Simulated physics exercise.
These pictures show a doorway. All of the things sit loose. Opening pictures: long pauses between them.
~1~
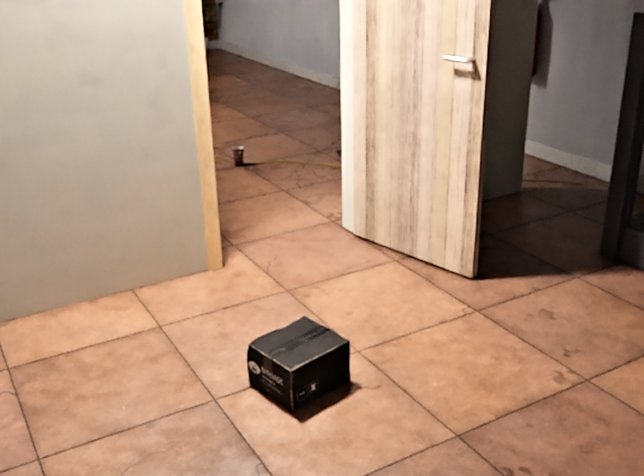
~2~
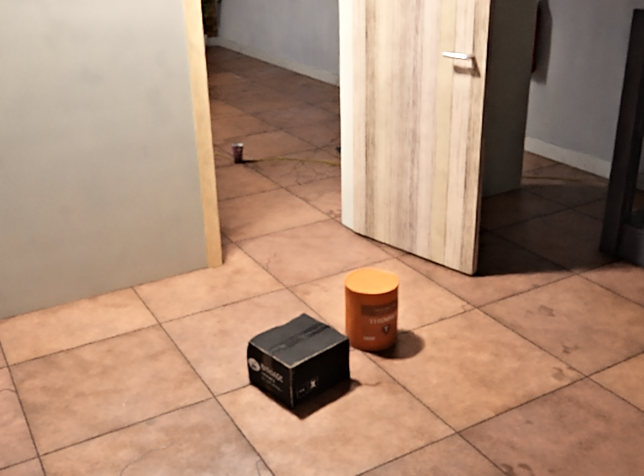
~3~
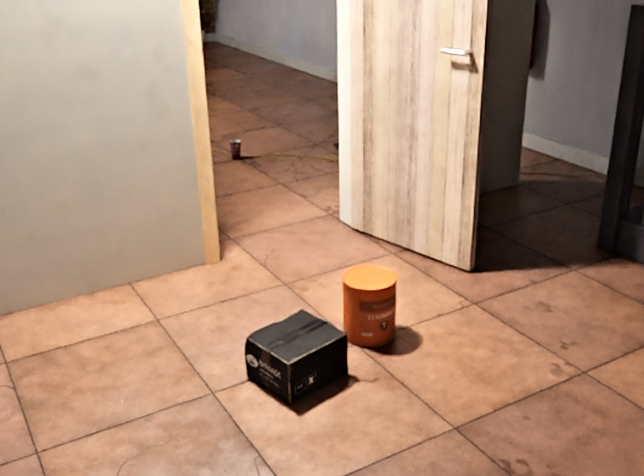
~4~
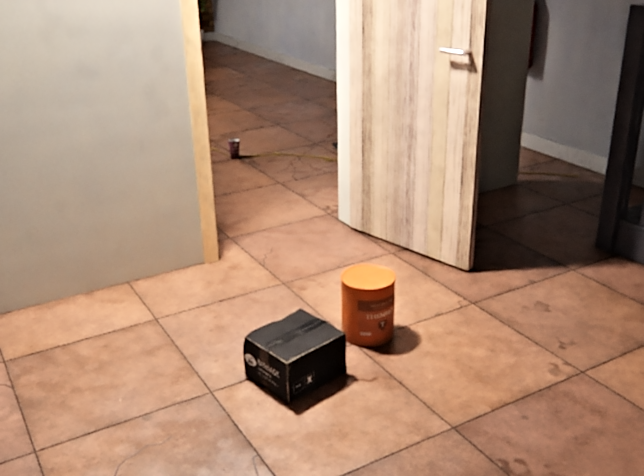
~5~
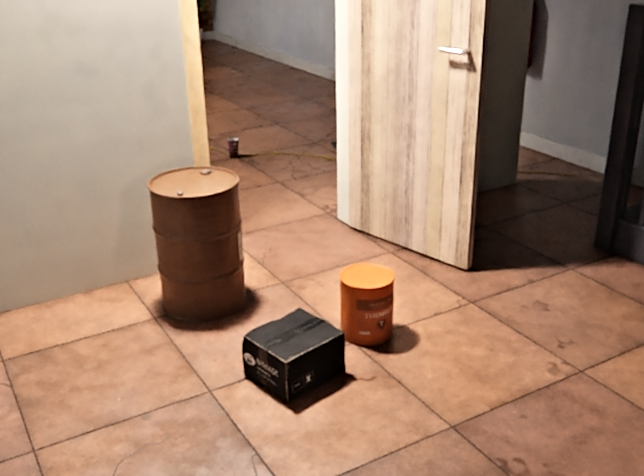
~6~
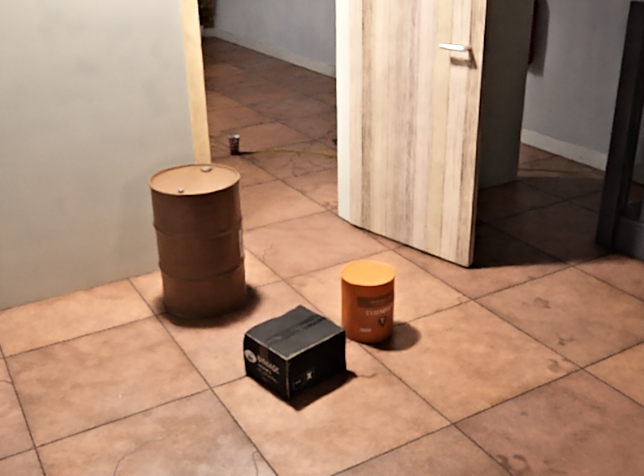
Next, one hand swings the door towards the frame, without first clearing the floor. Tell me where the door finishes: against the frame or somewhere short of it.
It finishes against the frame.
Then, 0.60 s on from there, door at 87°.
Then, 1.10 s on from there, door at 57°.
Then, 1.40 s on from there, door at 36°.
Then, 1.80 s on from there, door at 9°.
In the end, door at 0°; all 3 unmoved. At the end, from the last picture's camera, brown drum near (200, 240).
